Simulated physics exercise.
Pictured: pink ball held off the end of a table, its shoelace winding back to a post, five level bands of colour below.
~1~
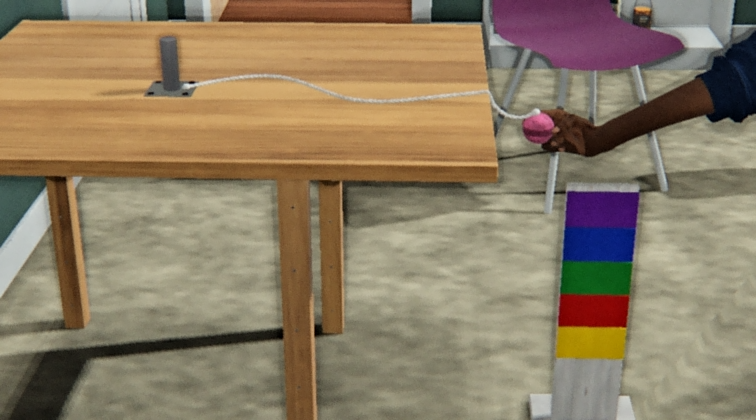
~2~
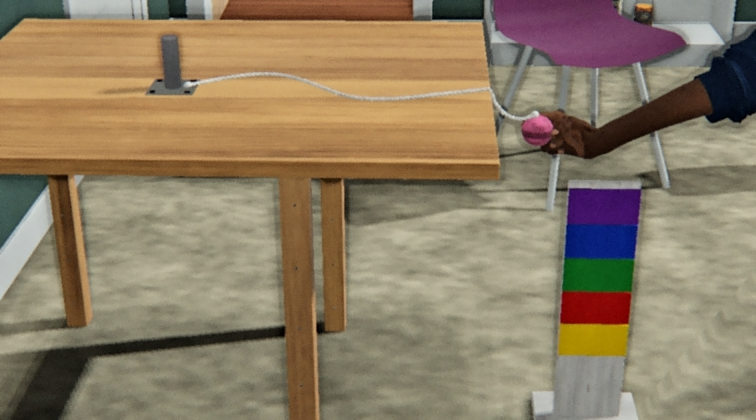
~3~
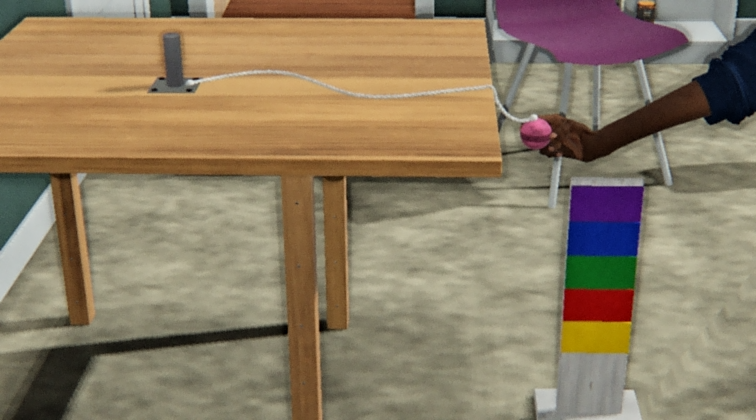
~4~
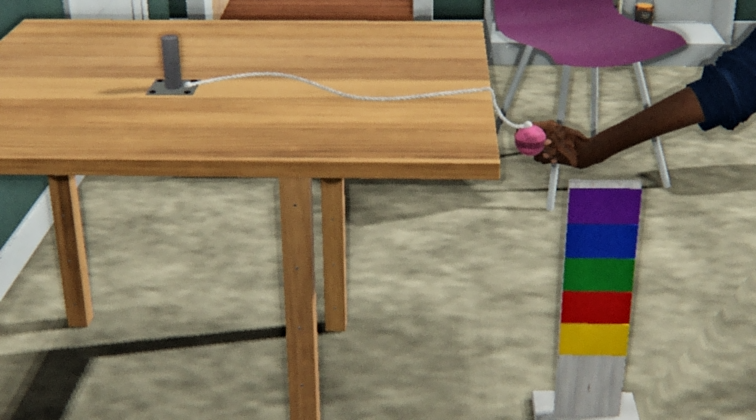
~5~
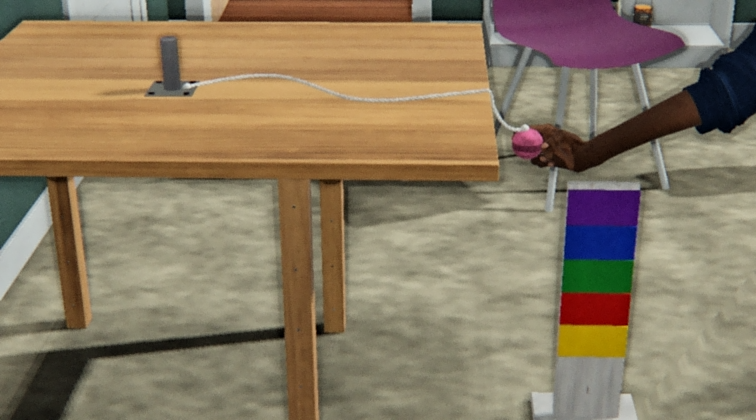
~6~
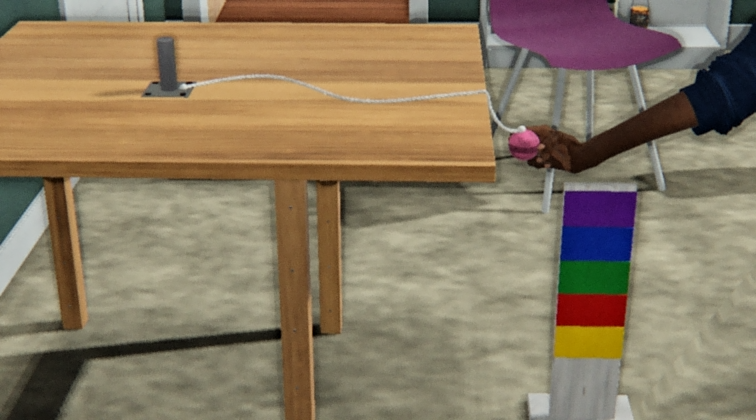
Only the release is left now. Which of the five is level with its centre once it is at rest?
Purple.
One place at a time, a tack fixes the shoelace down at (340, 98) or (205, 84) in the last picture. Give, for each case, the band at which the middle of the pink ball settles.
Taking them in turn: None, it hangs higher; purple.
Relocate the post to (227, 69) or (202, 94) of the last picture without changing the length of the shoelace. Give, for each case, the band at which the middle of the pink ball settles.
Blue; blue.
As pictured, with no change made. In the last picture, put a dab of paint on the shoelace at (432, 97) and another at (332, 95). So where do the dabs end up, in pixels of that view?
They finish close to (472, 93) and close to (365, 91).
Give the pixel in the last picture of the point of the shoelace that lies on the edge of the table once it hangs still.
At (451, 95), roughly.
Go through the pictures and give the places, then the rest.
The first frame shows pink ball (538, 128); purple (602, 211); blue (599, 245); green (596, 279); red (594, 312); yellow (591, 344).
The second frame shows pink ball (537, 131); shoelace through (220, 79) (287, 76) (336, 93) (404, 98) (474, 91).
The third frame shows pink ball (536, 133).
The fourth frame shows pink ball (530, 140); shoelace through (220, 79) (288, 76) (336, 93) (404, 98) (475, 91).
The fifth frame shows pink ball (527, 144).
The sixth frame shows pink ball (524, 145); shoelace through (216, 81) (283, 79) (332, 95) (400, 101) (470, 93).
Soon after, ball near (510, 198); level with purple.
Then, ball near (456, 206); level with purple.
Further on, ball near (491, 208); level with purple.
At rest, ball near (480, 210); level with purple. At purple.
